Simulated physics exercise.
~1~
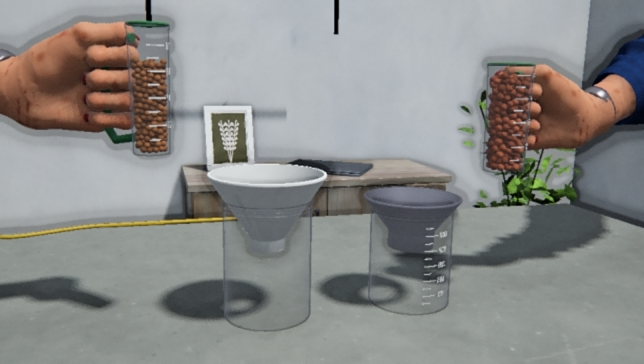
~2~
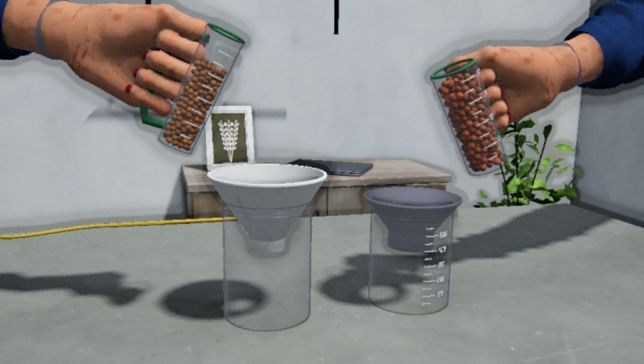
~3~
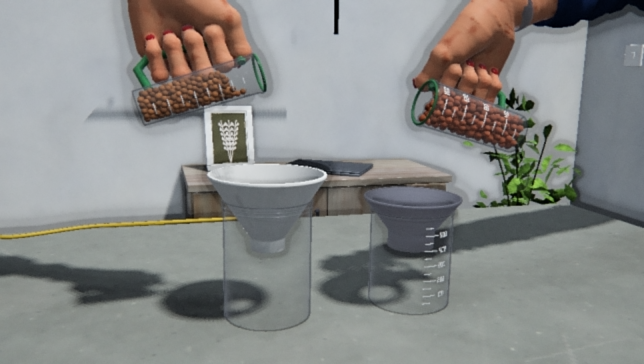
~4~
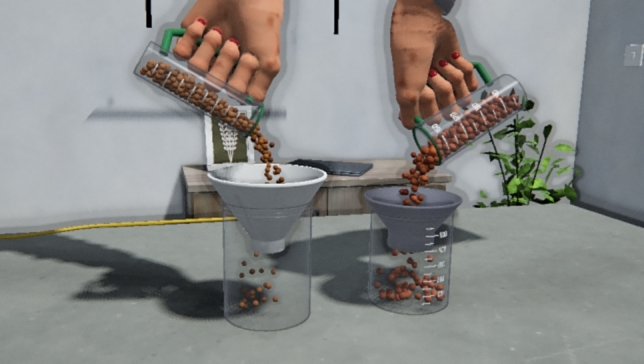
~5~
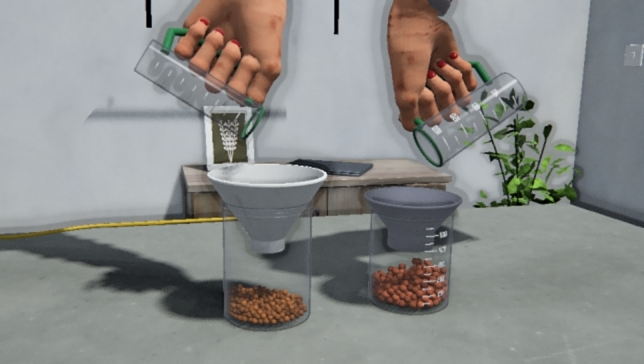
Two hands hold clear, green-trimmed cups of small reddish-brown balls above two funnels, a white one on the left and a dark grey one on the right, each set in a transparent jar. The view is from the front and still, across a grey surface with a wooden bench, a small picture and a leafy plant behind. The hands move inward and tip the cups onto their sides, the balls staying inside. They tilt further, and balls stream through both funnels. Finally both cups are empty, the funnels are clear, and the balls lie piled in the jars.
